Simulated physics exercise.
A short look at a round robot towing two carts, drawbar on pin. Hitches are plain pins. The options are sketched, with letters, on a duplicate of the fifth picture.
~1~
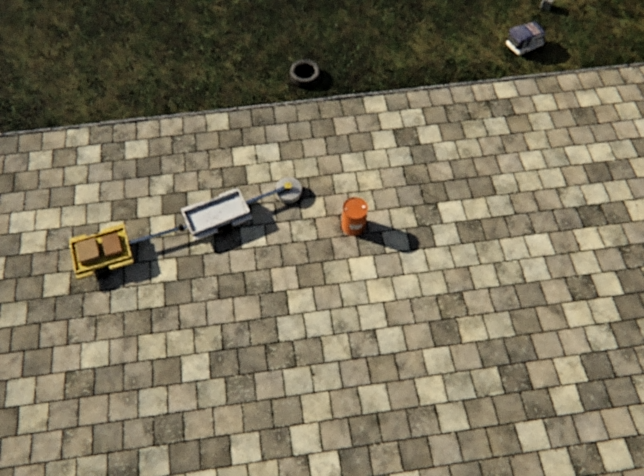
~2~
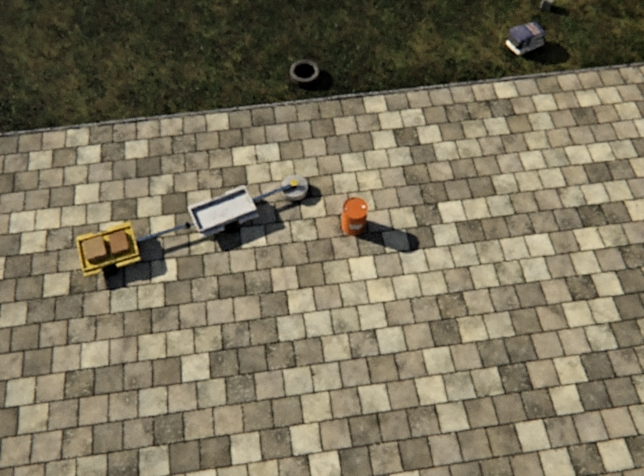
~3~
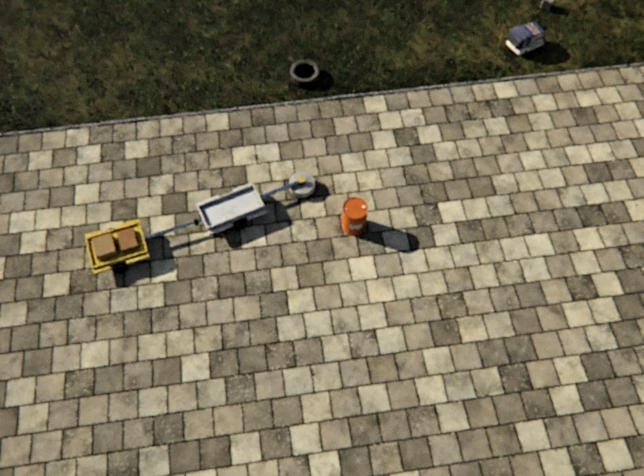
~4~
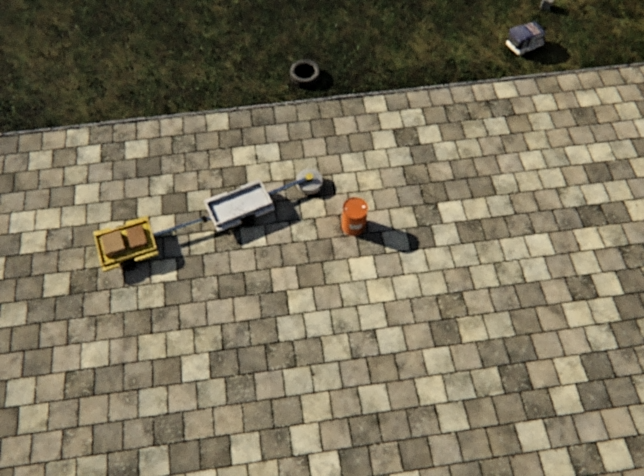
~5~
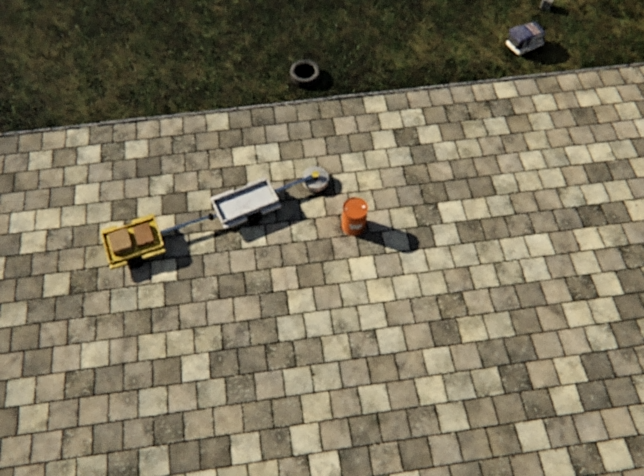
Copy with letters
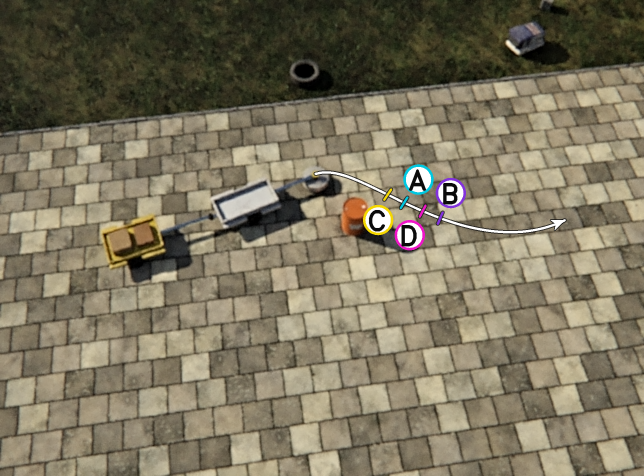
The clip opens on a paved area beside grass, with a small round robot hitched to a white cart and a yellow cart carrying brown boxes. The linked line rolls slowly rightward and slightly upward, edging past the upper left side of an orange drum, which stays still throughout.
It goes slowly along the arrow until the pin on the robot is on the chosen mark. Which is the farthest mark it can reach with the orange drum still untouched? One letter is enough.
It should halt at C.
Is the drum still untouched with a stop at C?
For that mark, yes.
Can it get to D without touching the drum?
No.
On the copy, A at (404, 203); B at (440, 218); C at (388, 195); D at (423, 211); the route from (315, 174) via (435, 216) to (565, 220).
On C. First, robot (341, 179), last cart (157, 232).
Then, robot (367, 189), last cart (181, 222).
Finally, robot (387, 199), last cart (201, 214); nothing has been touched.
By contrast, A is too far, the drum has been hit; B is too far, the drum has been hit; D is too far, the drum has been hit.
